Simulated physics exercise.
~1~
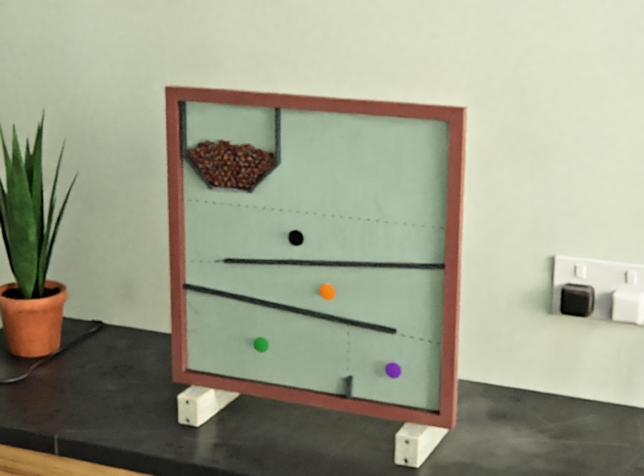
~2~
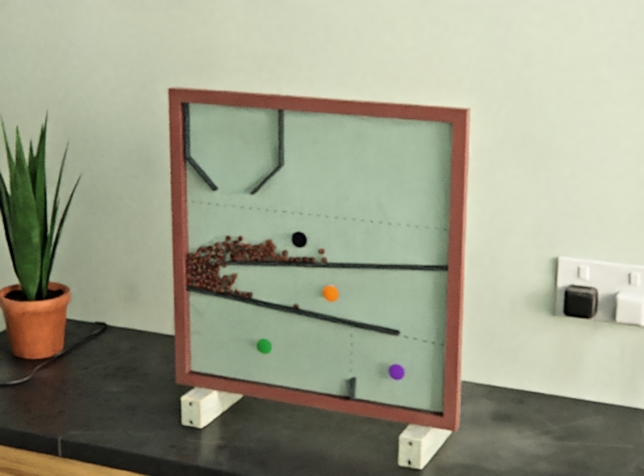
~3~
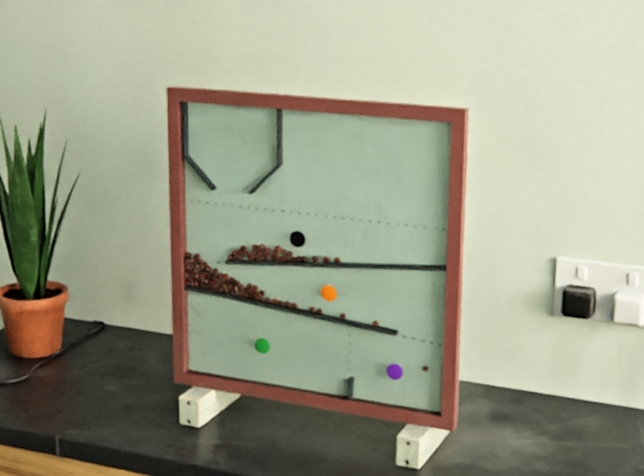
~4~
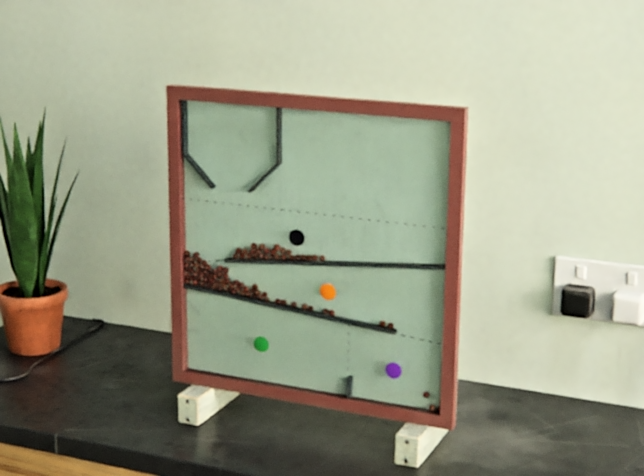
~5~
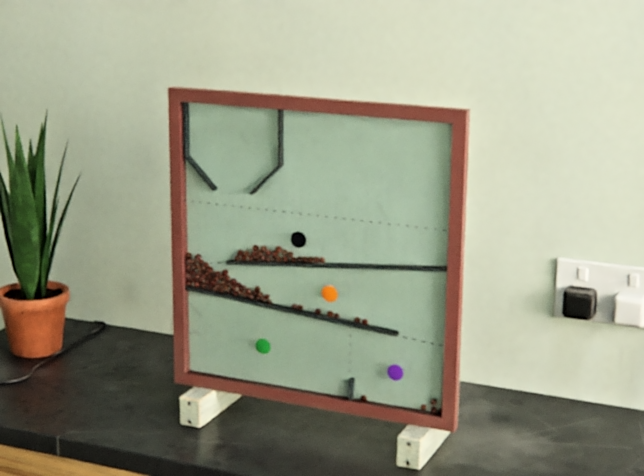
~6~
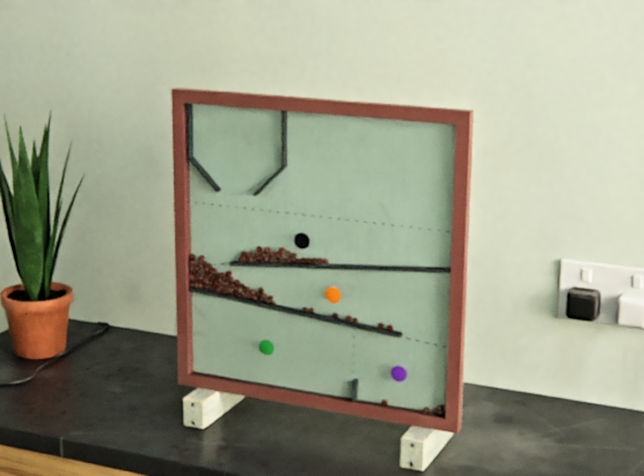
To begin with, a heap of small dark brown beads sits in a hopper at the upper left of a thin upright case on a dark counter, beside a potted plant. The hopper opens at the bottom and the beads drop onto the two sloping bars below, piling against the left wall and around the upper bar's left end. Some then spread down the lower bar toward the right. A few roll off its tip and land near the purple dot. By the end, most rest on the lower bar and a smaller pile stays on the upper one.
